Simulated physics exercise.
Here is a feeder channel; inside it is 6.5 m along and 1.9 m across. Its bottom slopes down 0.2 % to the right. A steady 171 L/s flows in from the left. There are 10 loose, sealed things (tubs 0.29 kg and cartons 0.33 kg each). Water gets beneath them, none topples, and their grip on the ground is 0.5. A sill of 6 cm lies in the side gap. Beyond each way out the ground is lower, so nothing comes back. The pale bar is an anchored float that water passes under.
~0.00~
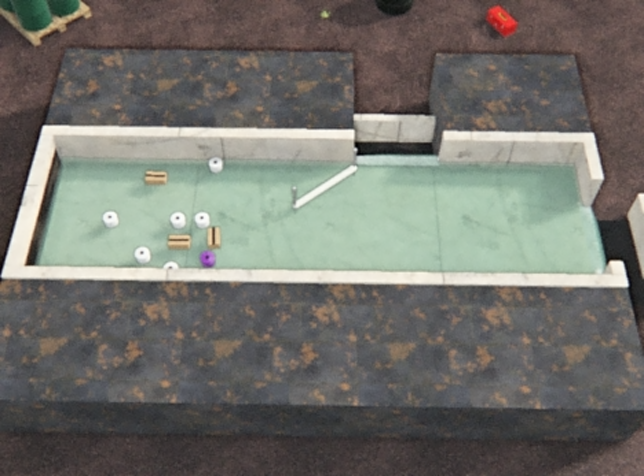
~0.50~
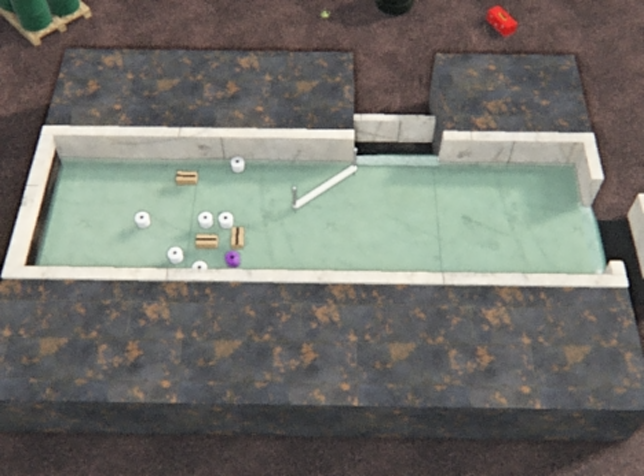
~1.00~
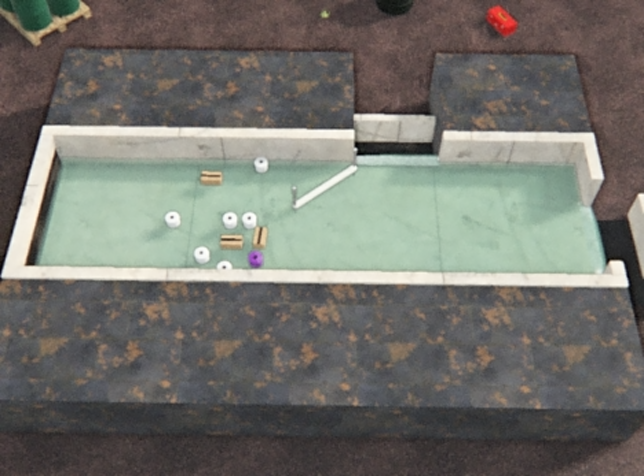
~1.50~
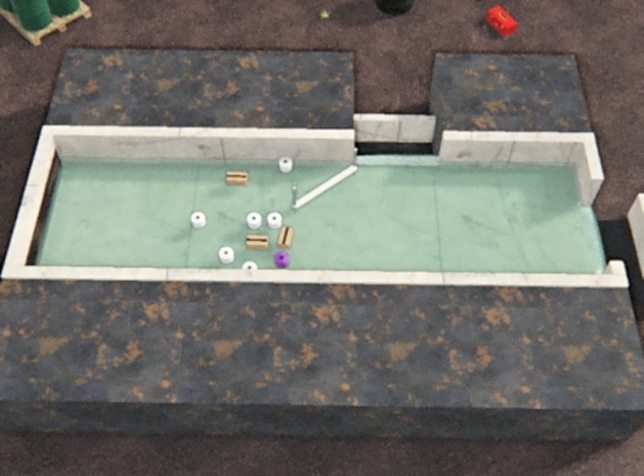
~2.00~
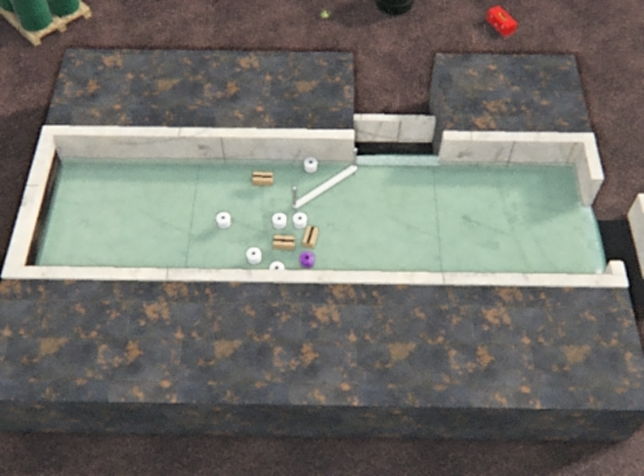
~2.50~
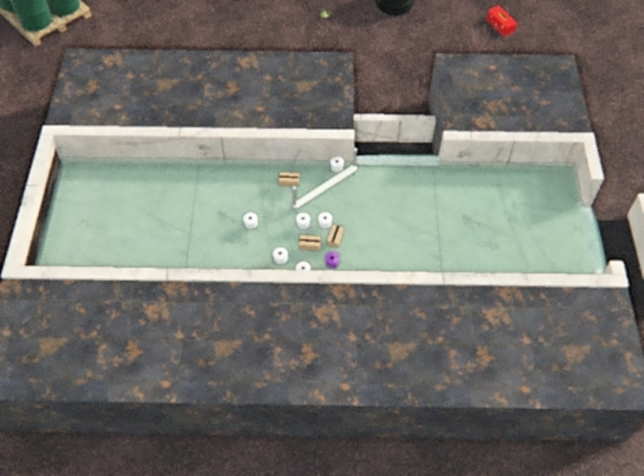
We see white tubs, a purple tub and small tan cartons floating in a shallow, pale-walled channel of greenish water, drifting together steadily to the right until the leading ones are alongside and just past a slanted white bar.
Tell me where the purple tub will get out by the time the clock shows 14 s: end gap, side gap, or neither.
For the purple tub, end opening.
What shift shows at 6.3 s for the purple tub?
Roughly 350 cm by then.
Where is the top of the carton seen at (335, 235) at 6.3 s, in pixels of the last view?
At about (495, 216).
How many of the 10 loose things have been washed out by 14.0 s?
I count 8.
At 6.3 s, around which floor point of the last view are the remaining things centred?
Around (445, 229).
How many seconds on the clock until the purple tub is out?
At about 8.5 s.
After 3.5 s the purple tub is near (381, 257), 2.0 m from its start, afloat; 0 of 10 are out; 10 afloat.
After 6.3 s the purple tub is near (502, 255), 3.4 m from its start, afloat; 0 of 10 are out; 10 afloat.
After 10.0 s the purple tub has gone out by the end gap; 7 of 10 are out; 3 afloat.
After 14.0 s the purple tub has gone out by the end gap; 8 of 10 are out; 2 afloat.
